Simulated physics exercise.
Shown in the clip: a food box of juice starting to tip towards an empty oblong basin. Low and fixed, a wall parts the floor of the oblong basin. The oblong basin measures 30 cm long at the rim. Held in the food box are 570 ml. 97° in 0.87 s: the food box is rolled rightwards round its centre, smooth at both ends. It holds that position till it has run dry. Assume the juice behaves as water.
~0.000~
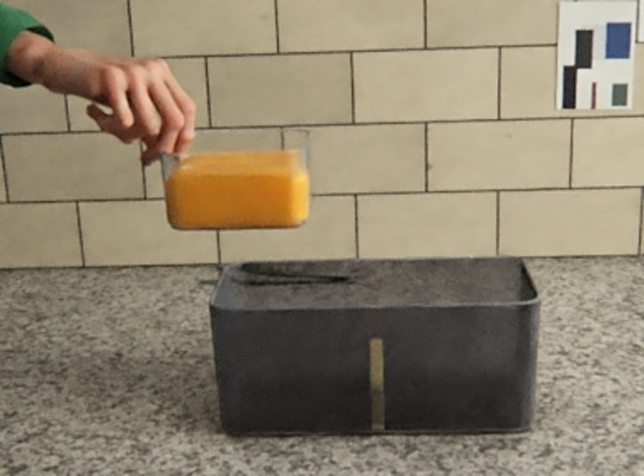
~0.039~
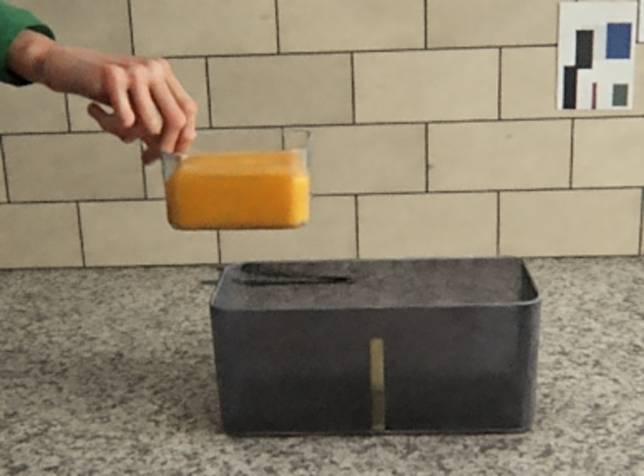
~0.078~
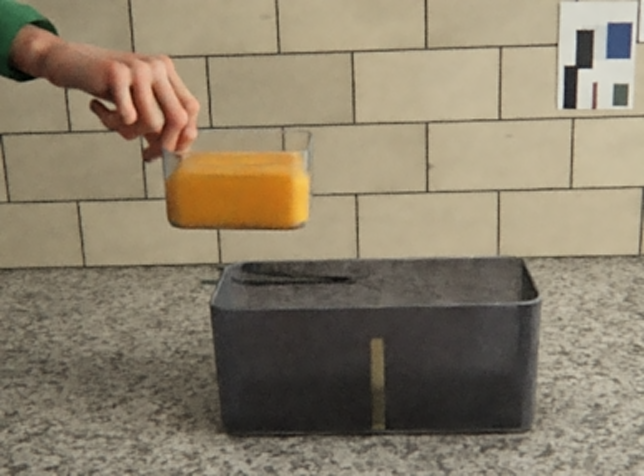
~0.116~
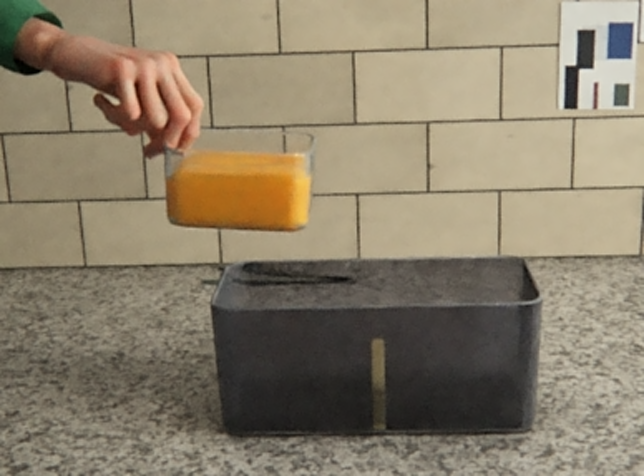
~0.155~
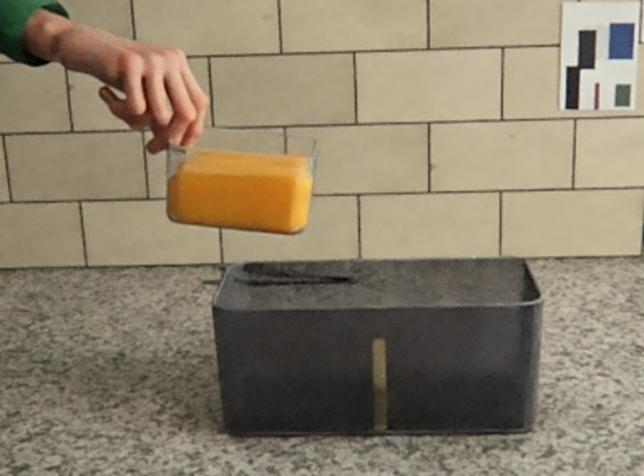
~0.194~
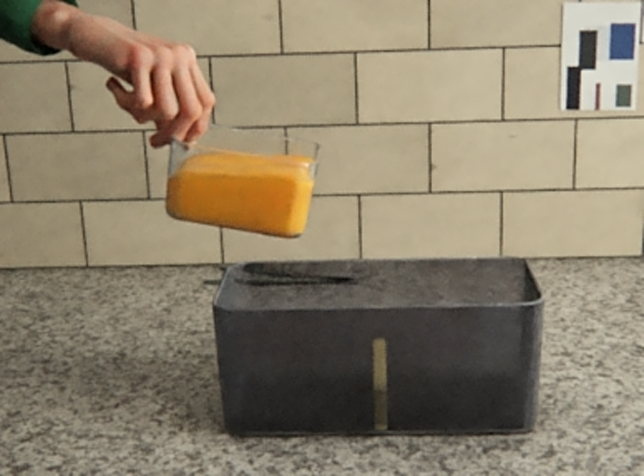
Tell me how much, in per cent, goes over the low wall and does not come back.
I would say about 54 per cent.
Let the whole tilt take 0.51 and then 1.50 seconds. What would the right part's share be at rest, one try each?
Roughly 35 per cent the first time and 60 per cent the second.
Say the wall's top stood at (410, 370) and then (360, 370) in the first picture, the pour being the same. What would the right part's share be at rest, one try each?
The first gives near 10 per cent and the second near 65 per cent.
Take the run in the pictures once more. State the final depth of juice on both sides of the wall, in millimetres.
The left side settles near 14 mm and the right side near 18 mm.
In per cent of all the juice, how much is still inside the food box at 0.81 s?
16 per cent or so.
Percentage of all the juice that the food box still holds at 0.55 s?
I'd put it near 60 percent.
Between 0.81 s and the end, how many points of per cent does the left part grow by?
Roughly 20 in a hundred.
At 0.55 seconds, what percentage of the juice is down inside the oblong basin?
10 %, give or take.
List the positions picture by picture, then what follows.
It leans 0°; its right rim is at (308, 142); the juice meets the walls at (174, 167) and (307, 162); the oblong basin's rim runs from (218, 286) to (531, 280); the wall's top is at (377, 364), in the first frame.
It leans 0°; its right rim is at (309, 143); the juice meets the walls at (175, 167) and (308, 163), in the second frame.
It leans 2°; its right rim is at (310, 144); the juice meets the walls at (175, 166) and (308, 163), in the third frame.
It leans 4°; its right rim is at (312, 147); the juice meets the walls at (176, 165) and (310, 164), in the fourth frame.
It leans 7°; its right rim is at (315, 151); the juice meets the walls at (178, 165) and (312, 165), in the fifth frame.
It leans 11°; its right rim is at (318, 156); the juice meets the walls at (179, 165) and (314, 165), in the sixth frame.
After 0.55 s the tilt is 68° and 61 per cent is still to pour, 5 is left of the wall and 5 right of it.
After 0.81 s the tilt is 96° and 15 per cent is still to pour, 25 is left of the wall and 55 right of it.
After 1.08 s the tilt is 97° and 3 per cent is still to pour, 41 is left of the wall and 54 right of it.
After 1.37 s the tilt is 97° and 0 per cent is still to pour, 45 is left of the wall and 54 right of it.
In the end 45 per cent lies left of the wall, 54 right of it and 0 outside.
